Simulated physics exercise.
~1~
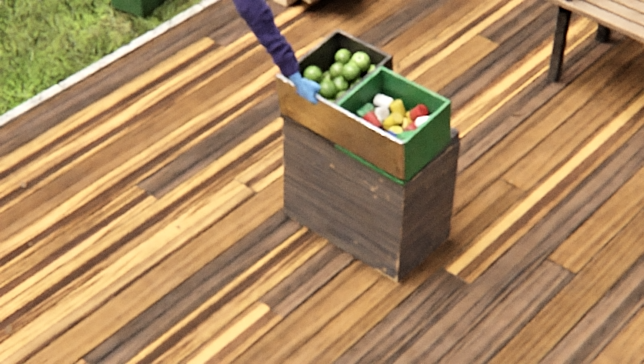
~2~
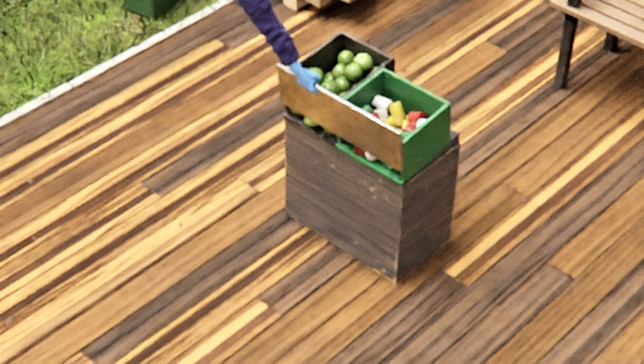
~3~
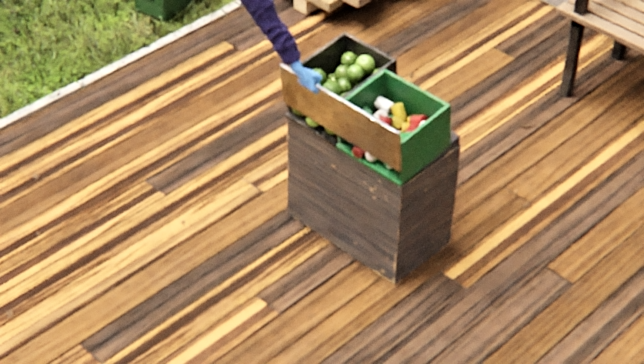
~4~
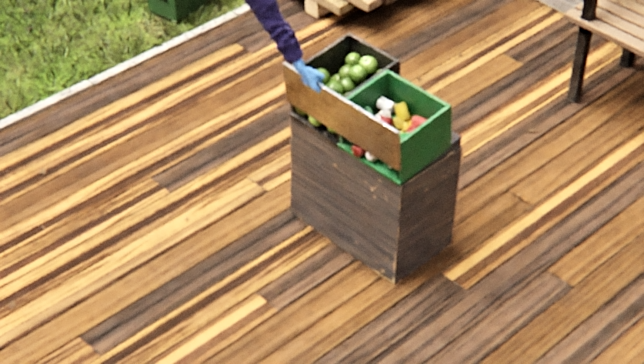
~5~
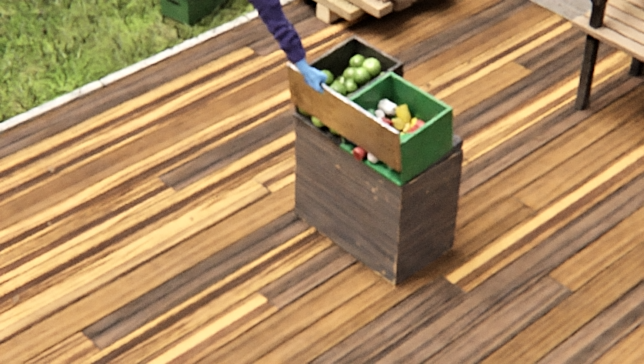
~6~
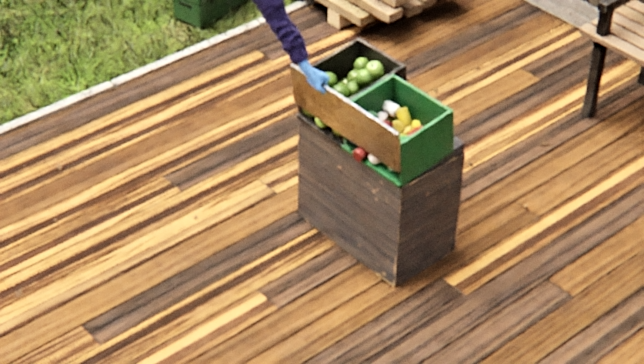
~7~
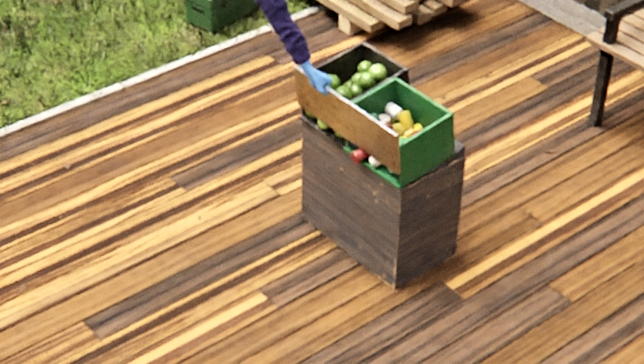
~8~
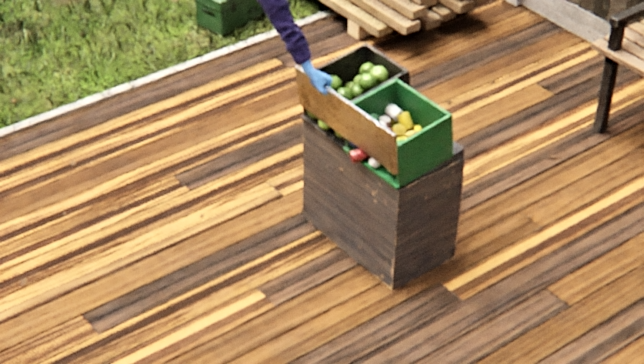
A gloved hand raises the gate slightly and holds it, the apples staying in their bin.
